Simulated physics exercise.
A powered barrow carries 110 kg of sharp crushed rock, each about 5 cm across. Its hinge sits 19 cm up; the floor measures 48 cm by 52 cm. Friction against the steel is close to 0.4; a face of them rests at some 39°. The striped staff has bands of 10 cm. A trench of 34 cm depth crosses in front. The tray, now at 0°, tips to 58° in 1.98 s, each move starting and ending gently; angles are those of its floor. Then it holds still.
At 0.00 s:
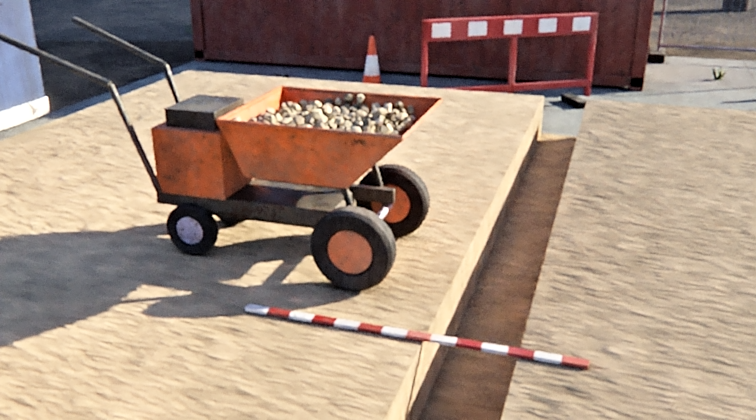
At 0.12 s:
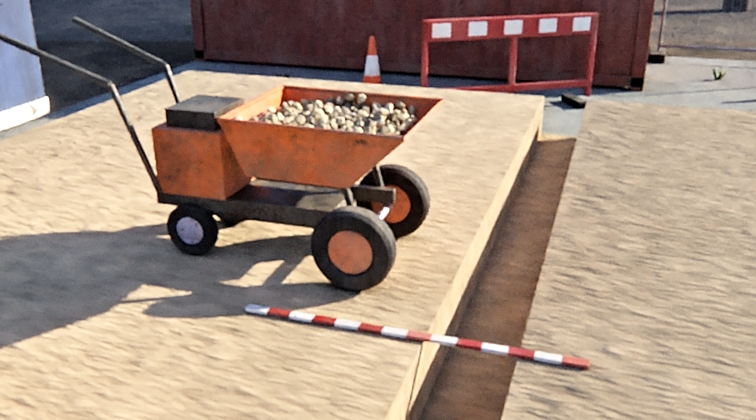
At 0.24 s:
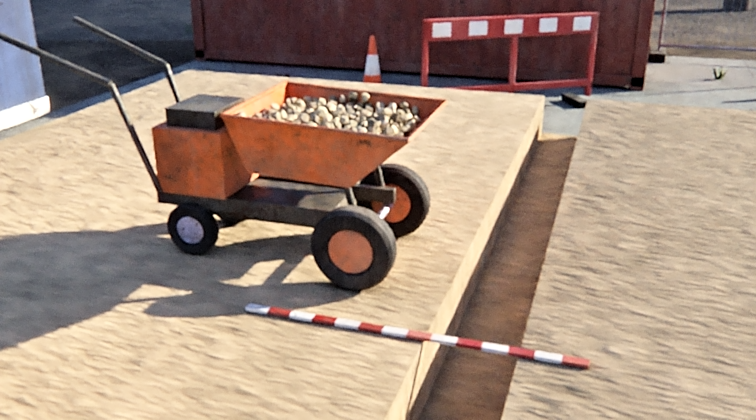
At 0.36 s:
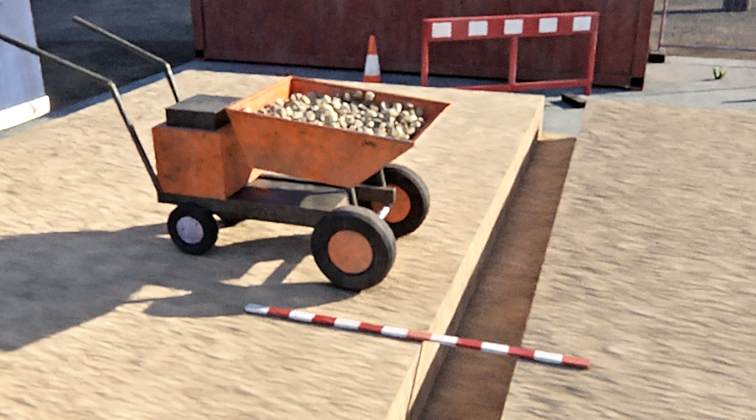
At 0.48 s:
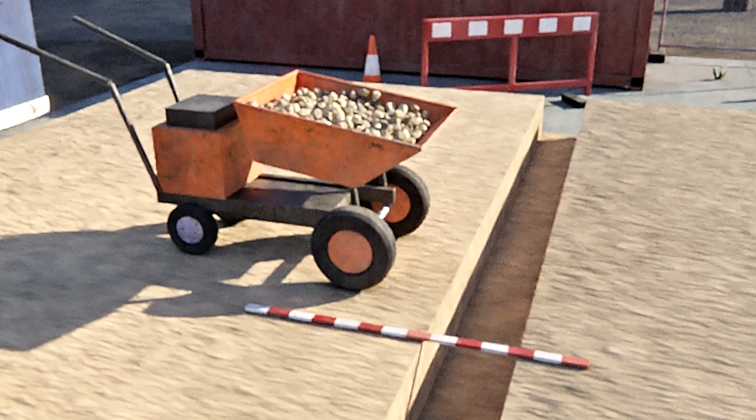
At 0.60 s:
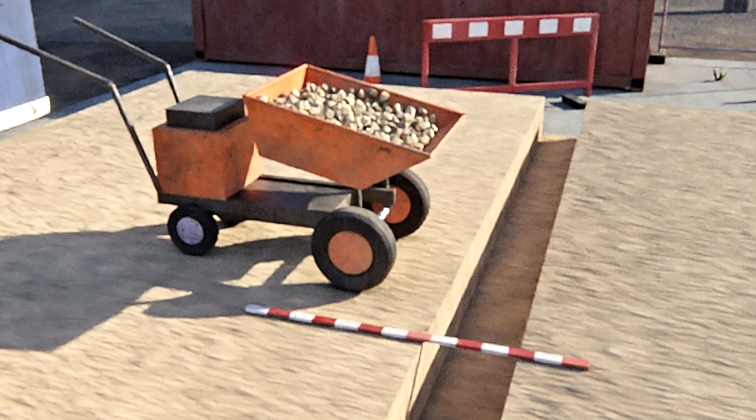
On a sandy work site, an orange powered barrow loaded with stones stood beside a trench, and its tray slowly tilted down toward the right while the wheels and striped staff stayed still.
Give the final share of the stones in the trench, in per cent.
Some 50 per cent of it.
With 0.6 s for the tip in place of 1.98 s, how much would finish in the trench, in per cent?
In that case some 35 per cent.
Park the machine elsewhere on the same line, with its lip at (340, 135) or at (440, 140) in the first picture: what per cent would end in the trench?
Near 50 per cent from the first place, 20 from the second.
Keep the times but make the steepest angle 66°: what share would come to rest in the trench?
Then about 80 per cent.
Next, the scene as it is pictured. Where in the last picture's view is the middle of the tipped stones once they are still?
Near (510, 335).
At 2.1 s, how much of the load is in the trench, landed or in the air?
Some 5 per cent.
After 1.5 s the floor is at 49°; 100 % in the tray; the foremost stones are at (474, 200).
After 2.1 s the floor is at 58°; 93 % in the tray, 6 % in the trench; the foremost stones are at (532, 306).
After 2.4 s the floor is at 58°; 77 % in the tray, 20 % in the trench, 3 % past the trench; the foremost stones are at (572, 287).
After 4.4 s the floor is at 58°; 46 % in the tray, 50 % in the trench, 5 % past the trench; the foremost stones are at (589, 303).
